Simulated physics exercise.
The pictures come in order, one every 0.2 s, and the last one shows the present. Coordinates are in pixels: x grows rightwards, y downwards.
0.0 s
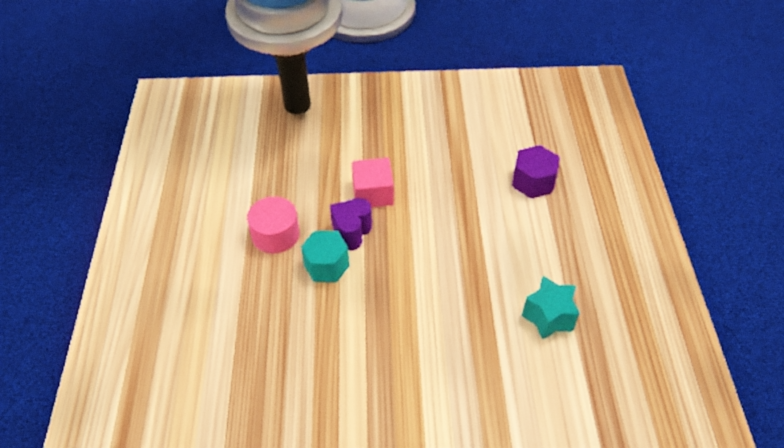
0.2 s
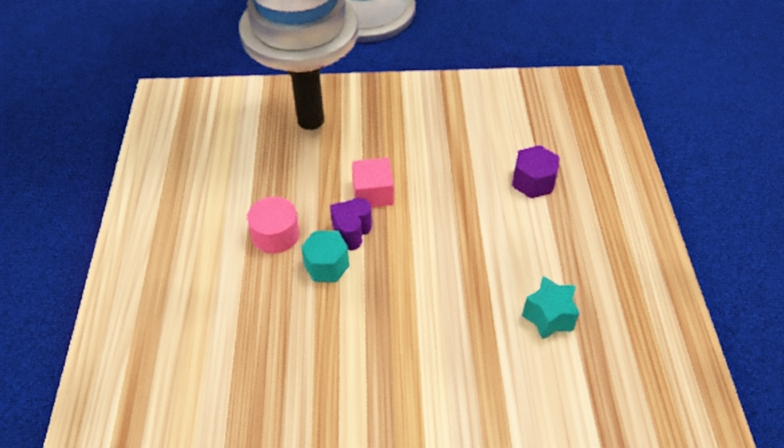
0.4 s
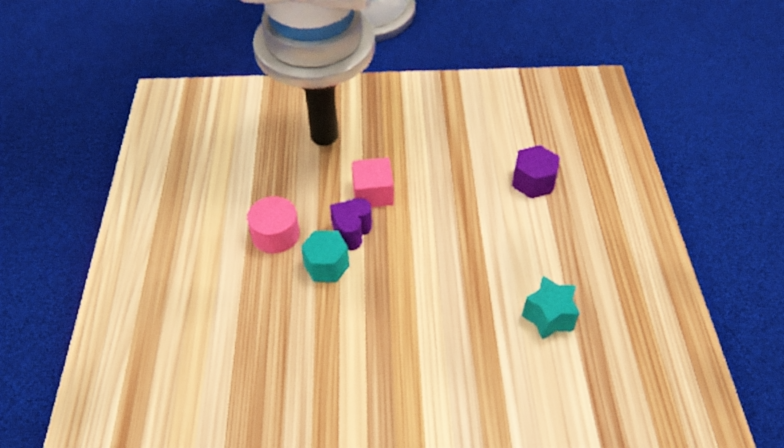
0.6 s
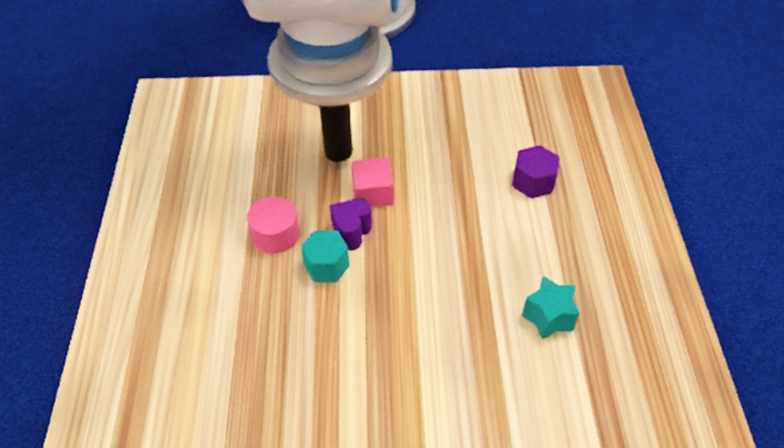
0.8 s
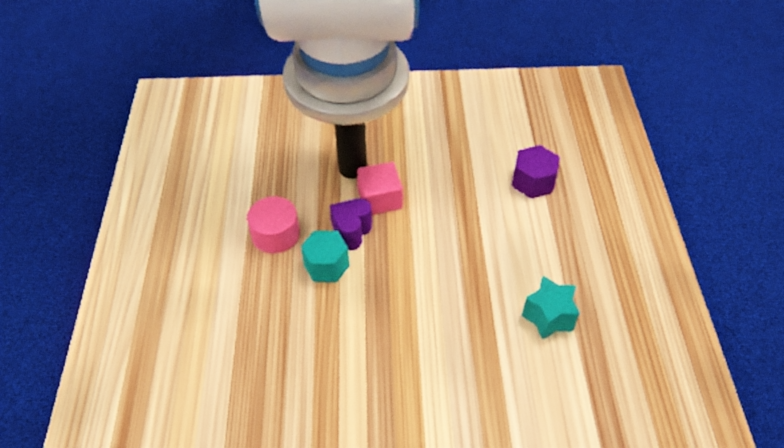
The video shows a robot arm with a black bar moving down and rightward over a wooden board holding six pink, purple and teal blocks, then nudging the pink square block slightly right and downward while the others stay still.
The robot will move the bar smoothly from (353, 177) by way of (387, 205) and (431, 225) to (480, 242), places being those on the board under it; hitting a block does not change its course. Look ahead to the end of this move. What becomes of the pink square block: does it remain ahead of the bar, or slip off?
Held in front.
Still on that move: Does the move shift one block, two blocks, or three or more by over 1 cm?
I think only one will be displaced.
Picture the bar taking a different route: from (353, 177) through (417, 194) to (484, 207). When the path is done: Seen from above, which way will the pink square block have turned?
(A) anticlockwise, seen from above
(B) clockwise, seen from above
(B)
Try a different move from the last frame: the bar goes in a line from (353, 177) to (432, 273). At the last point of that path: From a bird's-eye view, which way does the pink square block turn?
From above, it looks like the pink square block goes counterclockwise.
What follows on the original path. One third of the way, bar at (387, 197); pink square block at (415, 202), turned 30° anticlockwise.
Two thirds of the way, bar at (432, 218); pink square block at (461, 225), turned 25° anticlockwise.
At the end, bar at (481, 234); purple heart-shaped block still; pink square block at (505, 248).
